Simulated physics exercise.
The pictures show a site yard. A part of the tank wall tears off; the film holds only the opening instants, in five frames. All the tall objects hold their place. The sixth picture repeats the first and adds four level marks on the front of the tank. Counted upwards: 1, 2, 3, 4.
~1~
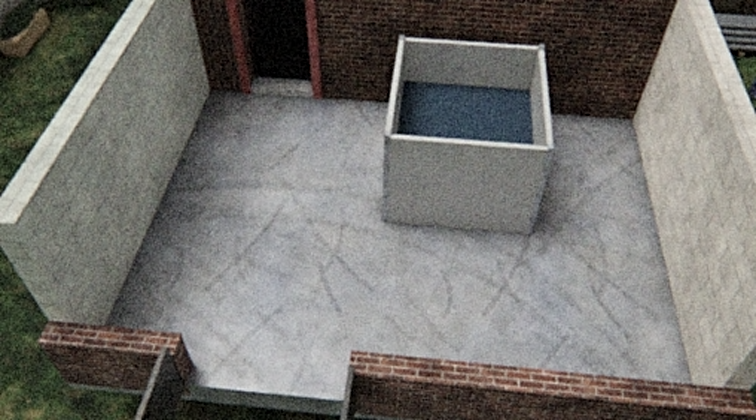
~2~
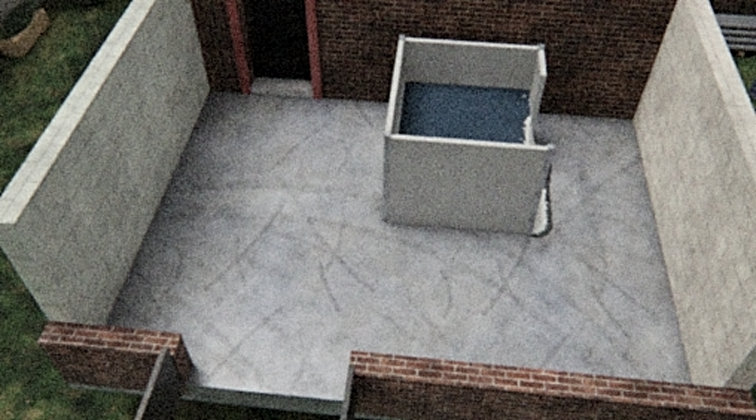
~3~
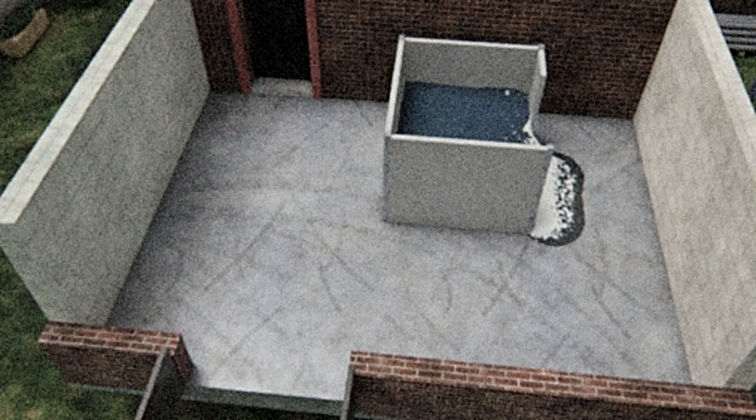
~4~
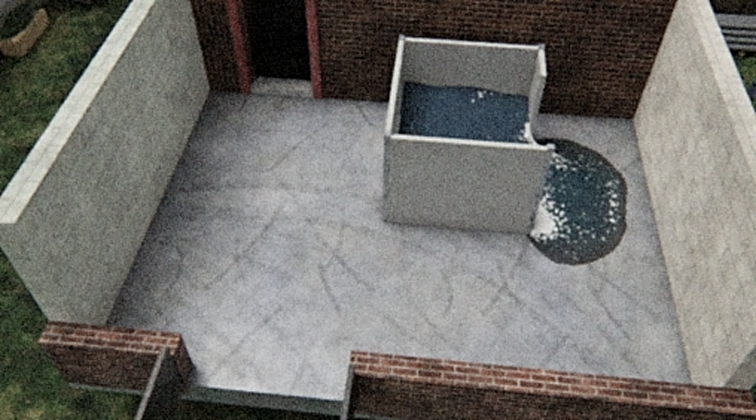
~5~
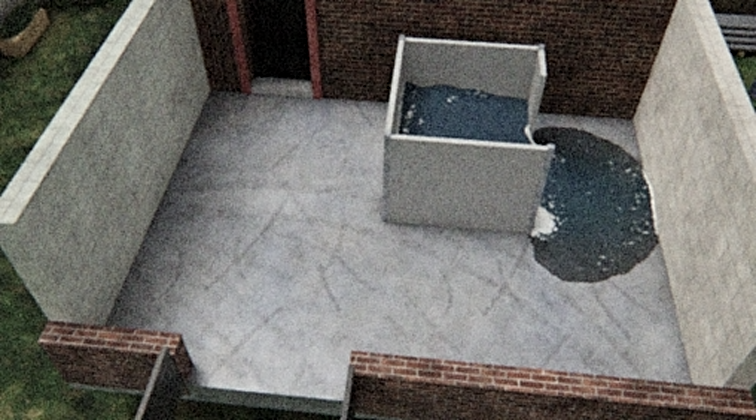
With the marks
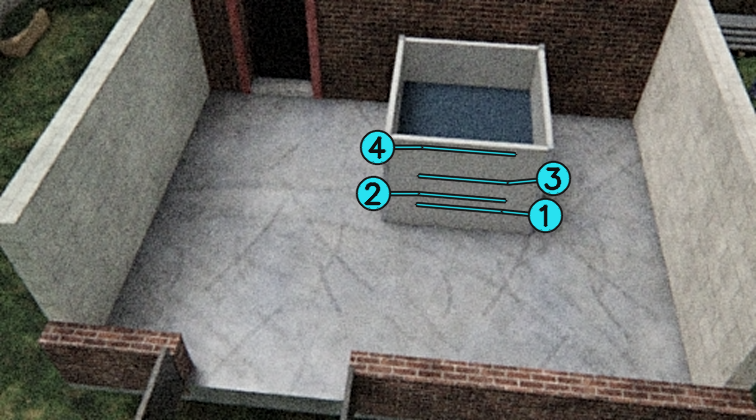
A walled concrete yard with a square water tank, its right side breaking open and dark water spreading across the floor rightward.
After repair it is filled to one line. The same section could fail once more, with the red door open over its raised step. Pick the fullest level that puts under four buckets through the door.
Use mark 3.
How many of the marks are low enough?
Three.
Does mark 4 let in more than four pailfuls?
Yes, it does.
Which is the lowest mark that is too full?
It is 4.
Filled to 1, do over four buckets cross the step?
No.
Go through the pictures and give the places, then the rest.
Water in the tank at rest, its middle at (464, 129); foot of the red doorway at (283, 95); open gate at (265, 339), in the first frame.
In the second frame, 1 % of the ground under water, visible out to (536, 202).
In the third frame, 4 % of the ground under water, visible out to (567, 233).
In the fourth frame, 8 % of the ground under water, visible out to (620, 183).
In the fifth frame, 13 % of the ground under water, visible out to (641, 168).
In cyan, 1 at (459, 208); 2 at (461, 197); 3 at (463, 179); 4 at (467, 150); from the bottom up 1, 2, 3, 4.
For mark 1, nothing gets over.
For mark 2, nothing gets over.
For mark 3, a bucket or two gets in.
For mark 4, about 8 bucketfuls get in.
